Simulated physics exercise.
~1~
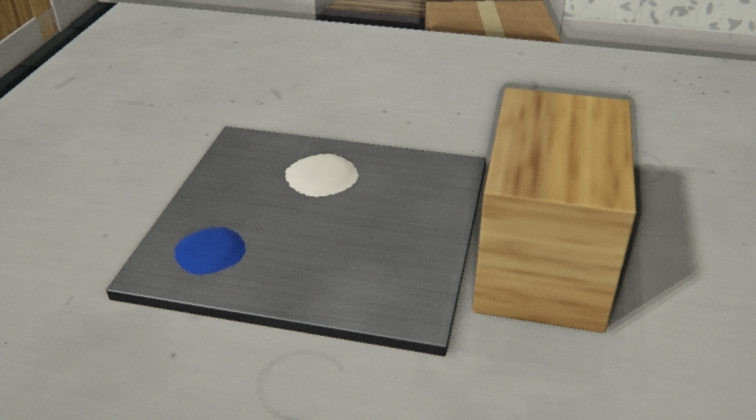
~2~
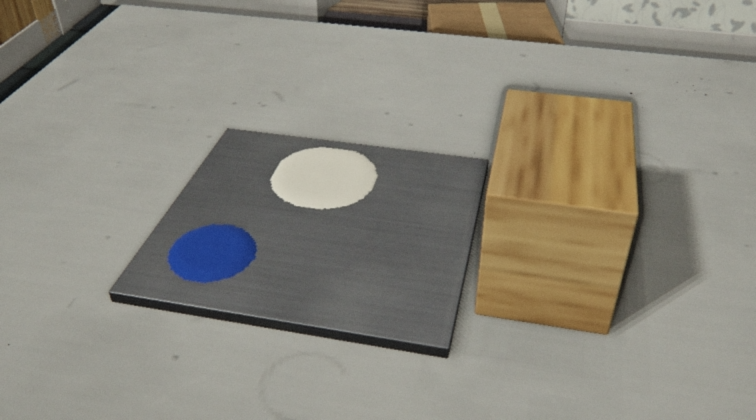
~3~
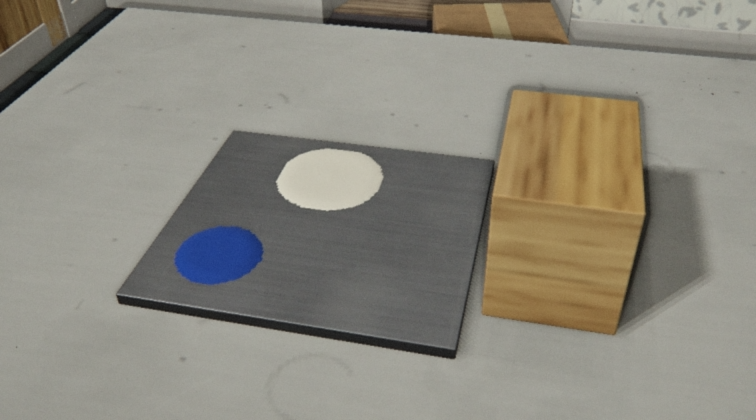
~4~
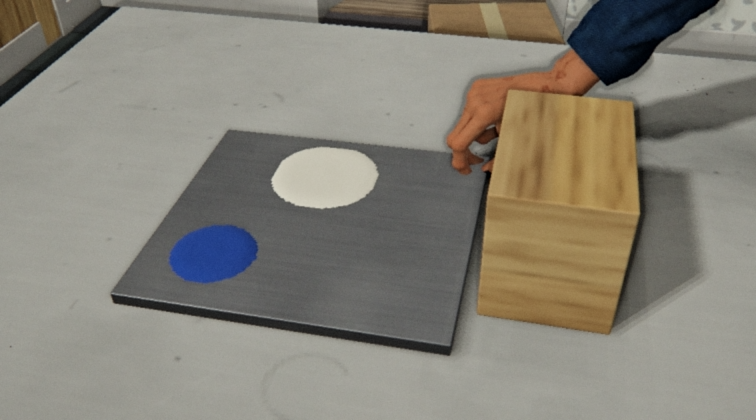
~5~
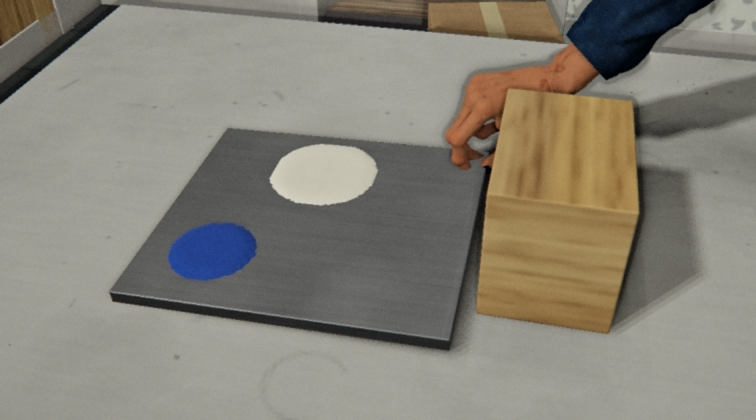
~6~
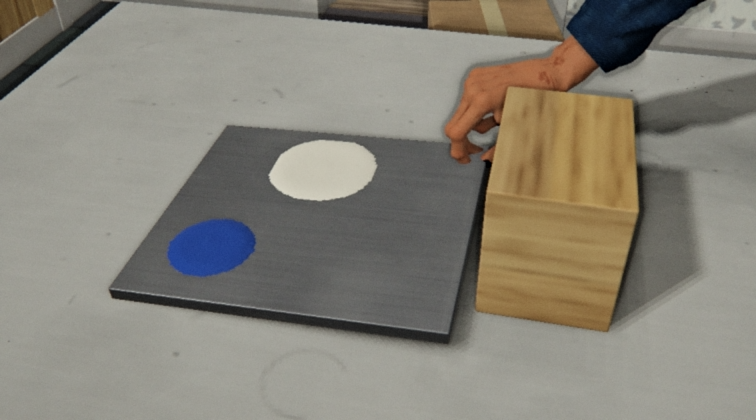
On a grey tabletop, blue and white dollops spread flat on a dark board before a hand slightly raises its far end.
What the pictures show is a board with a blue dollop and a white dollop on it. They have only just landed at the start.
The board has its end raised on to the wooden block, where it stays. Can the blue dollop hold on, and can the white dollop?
Blue dollop slips off, white dollop slips off.
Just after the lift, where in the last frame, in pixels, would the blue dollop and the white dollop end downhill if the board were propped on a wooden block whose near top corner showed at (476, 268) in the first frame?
At (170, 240), and at (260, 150).
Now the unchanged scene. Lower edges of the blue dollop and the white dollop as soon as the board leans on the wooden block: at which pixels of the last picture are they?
In the last picture, the first is near (140, 237) and the second near (206, 153).
Next, slope about 29°; the blue dollop is dripping off the low end; the white dollop has crept down a long way.
After that, the blue dollop is dripping off the low end; the white dollop is dripping off the low end.
Finally, slope about 29°; the blue dollop is dripping off the low end; the white dollop is dripping off the low end.
